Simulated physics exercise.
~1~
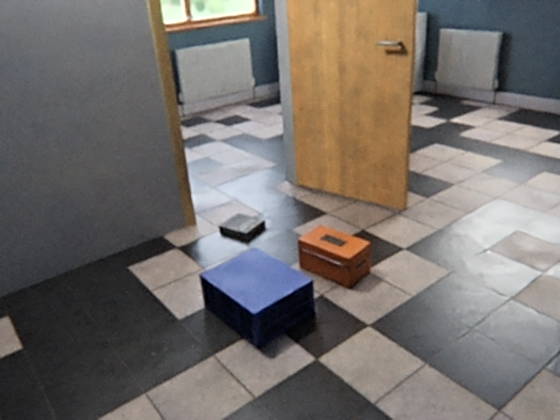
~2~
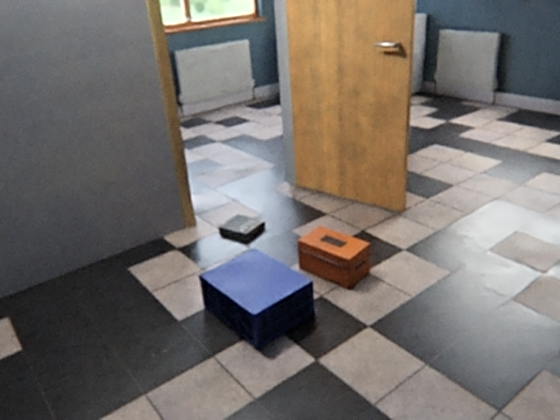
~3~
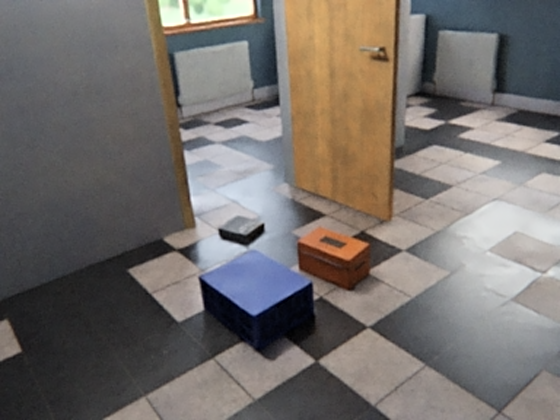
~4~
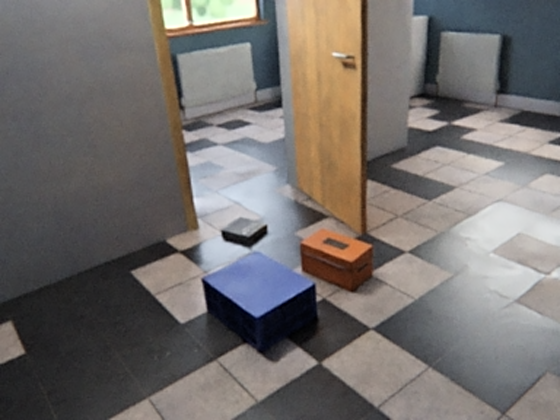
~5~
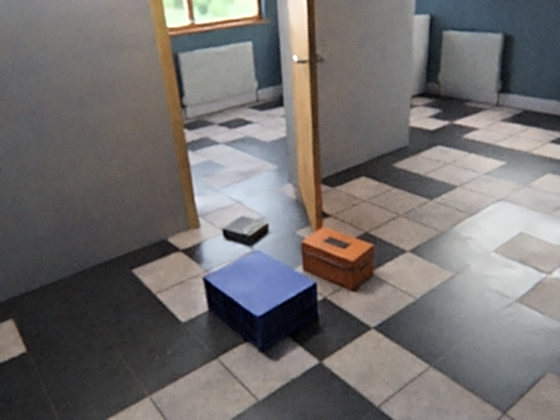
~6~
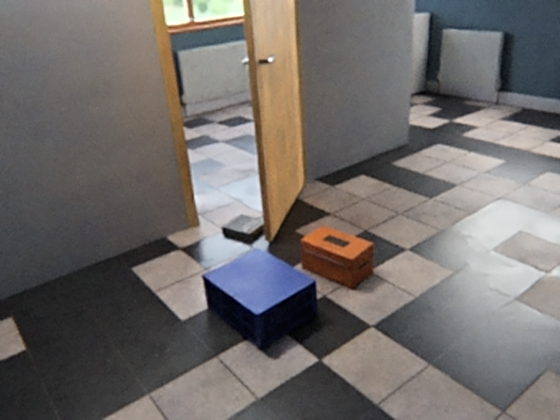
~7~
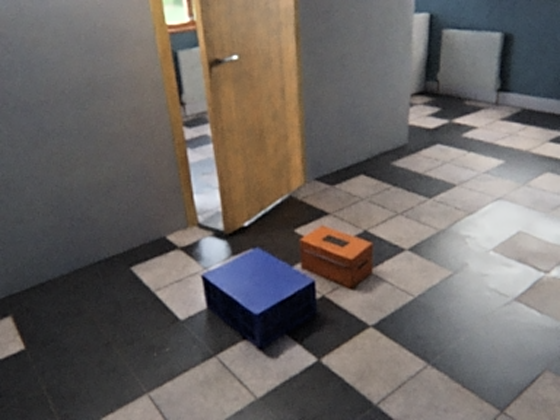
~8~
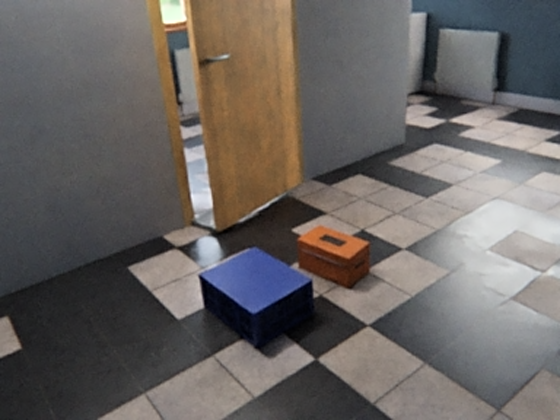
A wooden door stands wide open in a grey partition wall, seen from above by a slightly swaying camera in a room with black and beige floor tiles. A blue crate and an orange toolbox sit on the floor in front, with a small dark grey book-like object behind them near the doorway. The door swings leftward towards its frame, with nobody in sight. Its lower edge reaches the grey object and pushes it a short way left, into the opening. The door slows and ends slightly ajar, while the crate and toolbox stay where they were.
